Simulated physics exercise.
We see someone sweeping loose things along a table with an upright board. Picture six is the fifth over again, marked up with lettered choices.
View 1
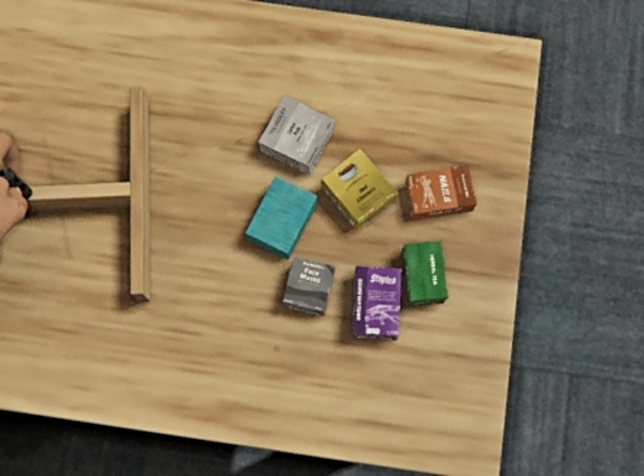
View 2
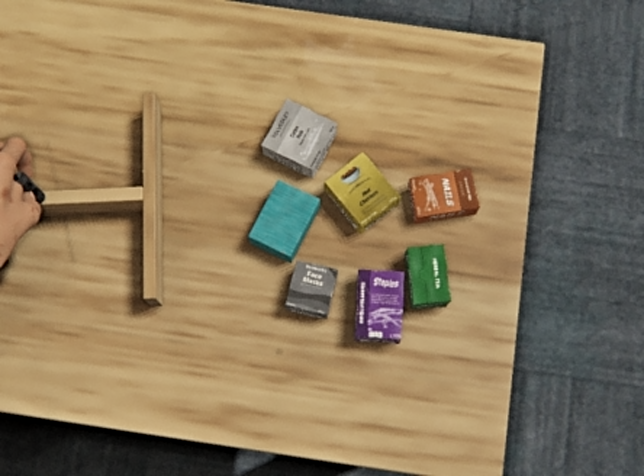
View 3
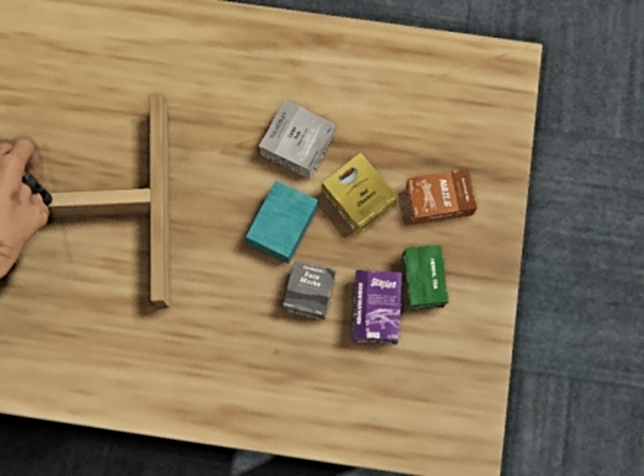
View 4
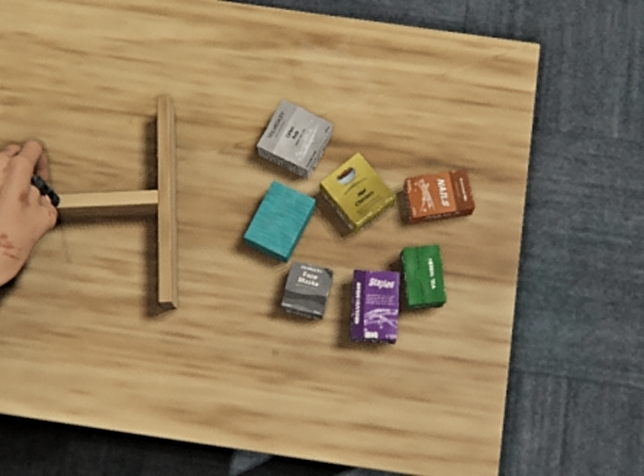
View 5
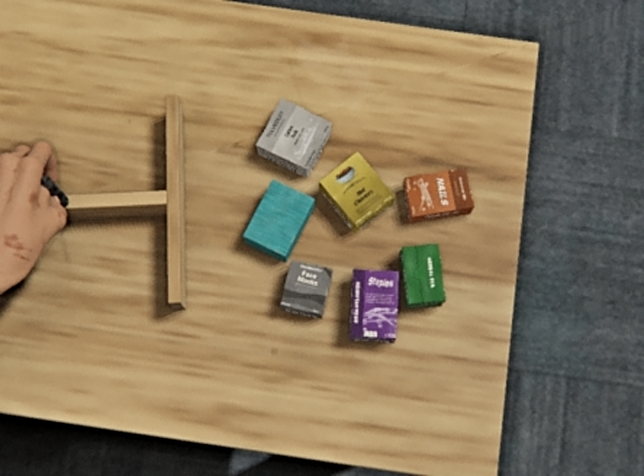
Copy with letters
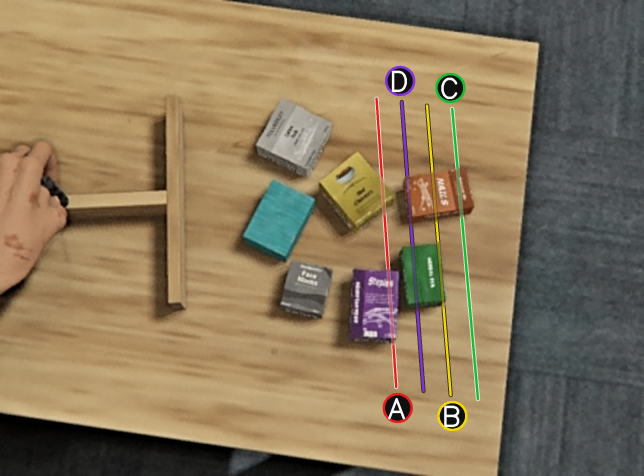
A hand sliding an upright wooden board slowly rightward across a table towards seven small colourful boxes, which stay still.
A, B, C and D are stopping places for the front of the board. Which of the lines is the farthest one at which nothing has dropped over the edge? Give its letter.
It can go as far as A.
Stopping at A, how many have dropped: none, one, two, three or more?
In all, none.
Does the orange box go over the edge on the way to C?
Yes.
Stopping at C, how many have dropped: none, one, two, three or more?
Three or more.
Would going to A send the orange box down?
No.
On the marked copy, A at (386, 238); B at (438, 245); C at (465, 249); D at (412, 241).
Taking A. A third of the way, board (249, 207); turquoise block (289, 218); orange box (438, 196).
Two thirds of the way, board (325, 218); orange box (460, 196); green packet (443, 278).
When it is over, board (383, 227); orange box (513, 186); green packet (501, 286); nothing has fallen.
As for the rest, B drops the green packet, orange box and purple box; C drops the green packet, orange box and purple box; D drops the green packet and orange box.
